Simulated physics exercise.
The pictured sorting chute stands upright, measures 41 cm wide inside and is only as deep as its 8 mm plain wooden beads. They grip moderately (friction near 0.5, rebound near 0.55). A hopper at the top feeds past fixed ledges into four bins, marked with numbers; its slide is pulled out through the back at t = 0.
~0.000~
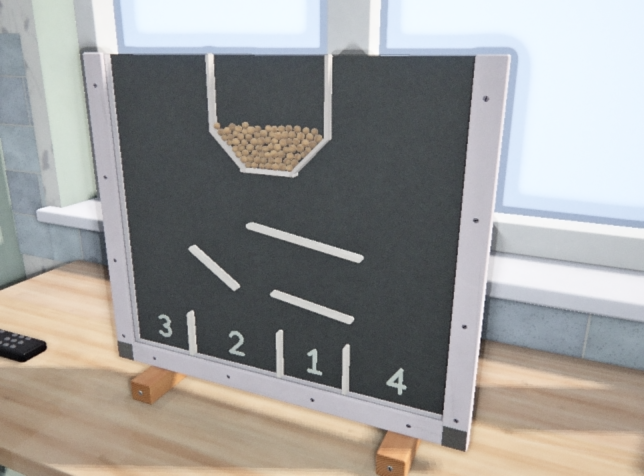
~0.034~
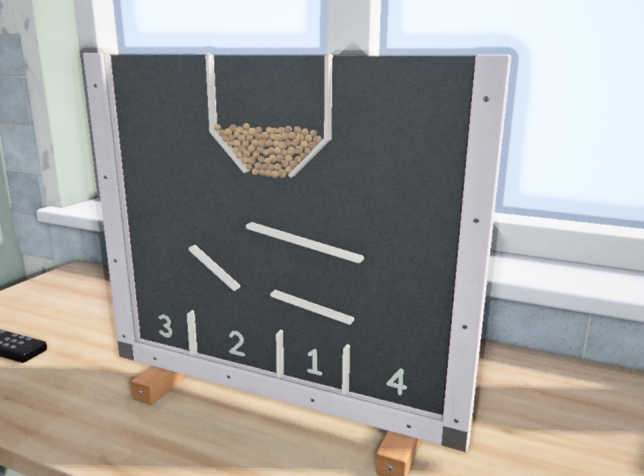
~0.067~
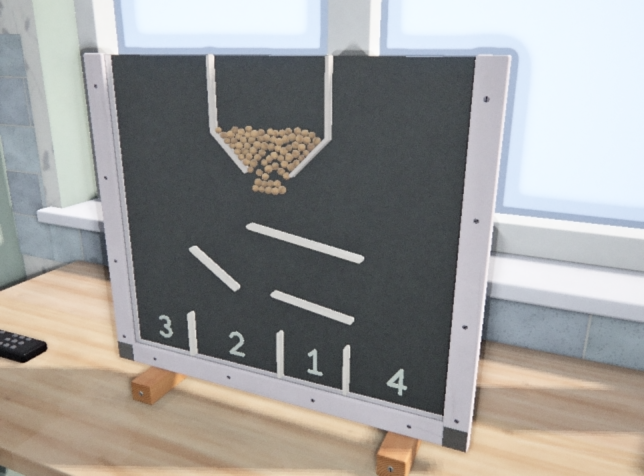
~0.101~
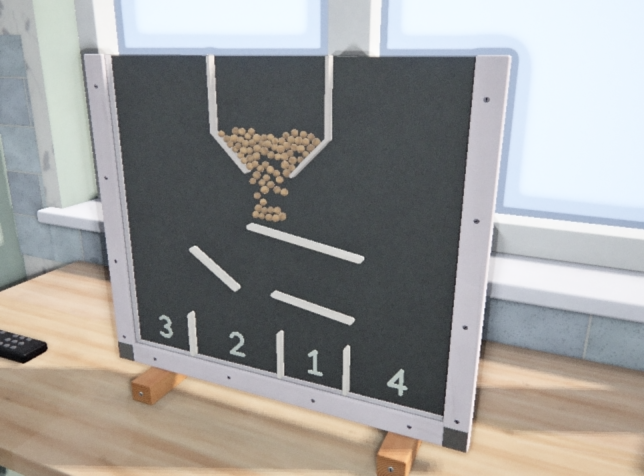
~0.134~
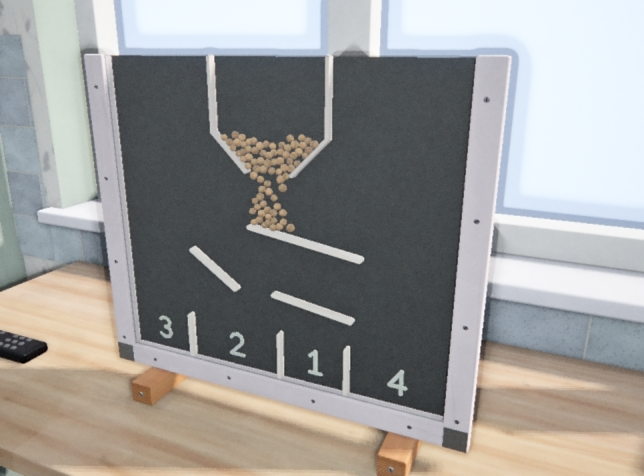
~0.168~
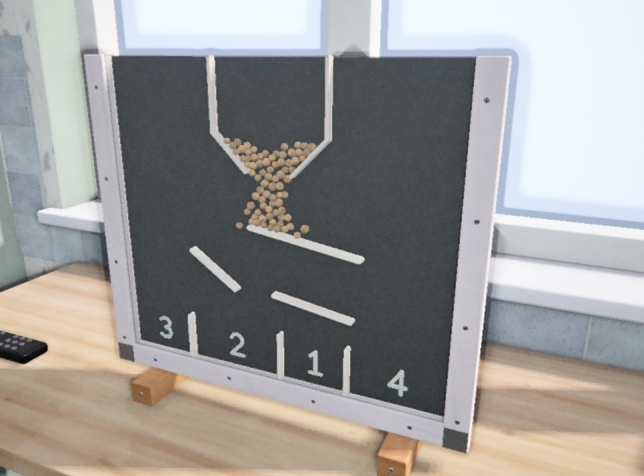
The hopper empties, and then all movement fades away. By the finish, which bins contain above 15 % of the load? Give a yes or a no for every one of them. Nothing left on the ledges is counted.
Bin 1 - no, bin 2 - yes, bin 3 - no, bin 4 - yes.
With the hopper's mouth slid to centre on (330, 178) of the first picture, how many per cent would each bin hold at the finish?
Bin 1 0, bin 2 0, bin 3 0, bin 4 90.
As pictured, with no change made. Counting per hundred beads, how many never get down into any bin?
About 0 %.
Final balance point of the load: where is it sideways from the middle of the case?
The average place ends up near 9 cm to the right of the middle.
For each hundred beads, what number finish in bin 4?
Around 65 %.
After 0.24 s, 85 % have left the hopper; down in the bins, nothing yet.
After 0.34 s, 100 % have left the hopper; down in the bins, nothing yet.
In the end, by 4.4 s, no. 1, 5 %, no. 2, 30 %, no. 3, 0 %, no. 4, 65 %.
